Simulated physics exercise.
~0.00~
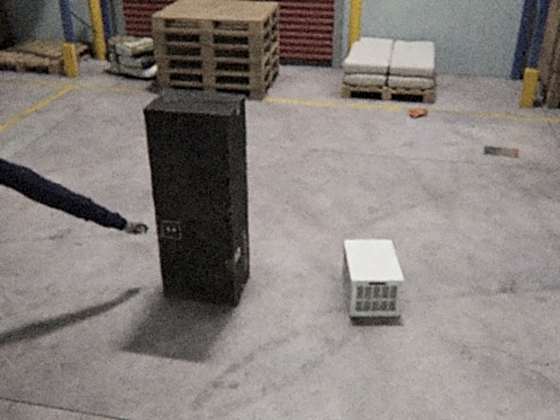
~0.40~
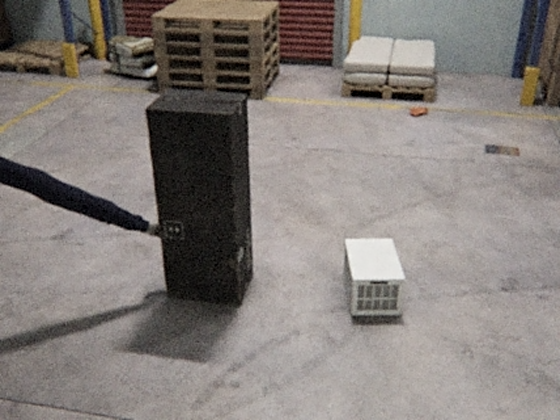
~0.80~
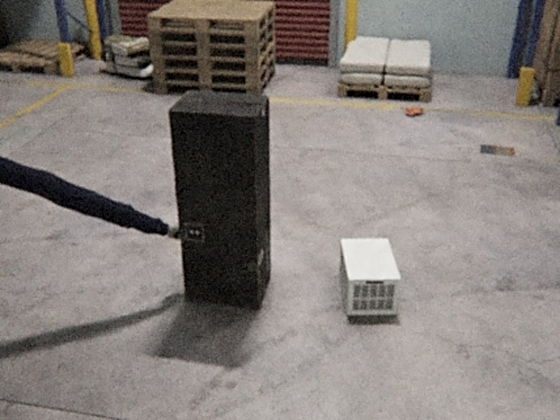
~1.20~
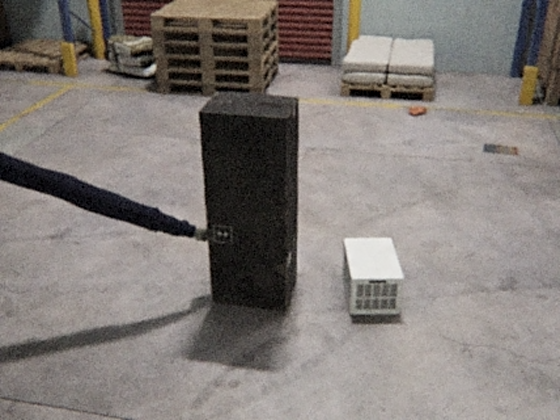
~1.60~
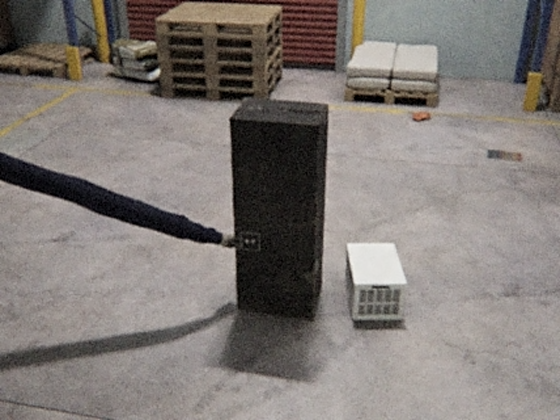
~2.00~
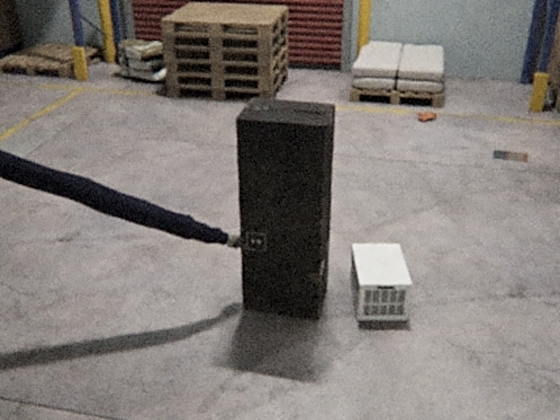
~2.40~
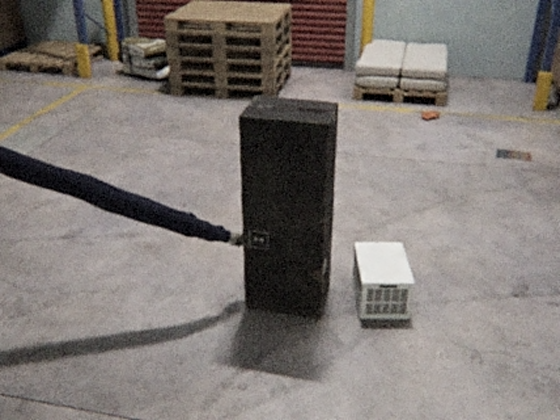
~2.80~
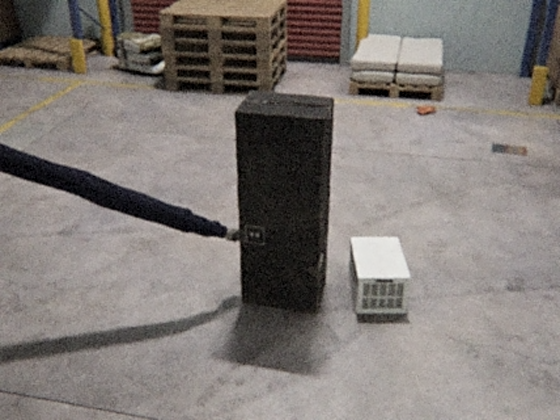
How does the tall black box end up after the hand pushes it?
The black box stays standing upright, farther to the right than where it began and close to the white crate.
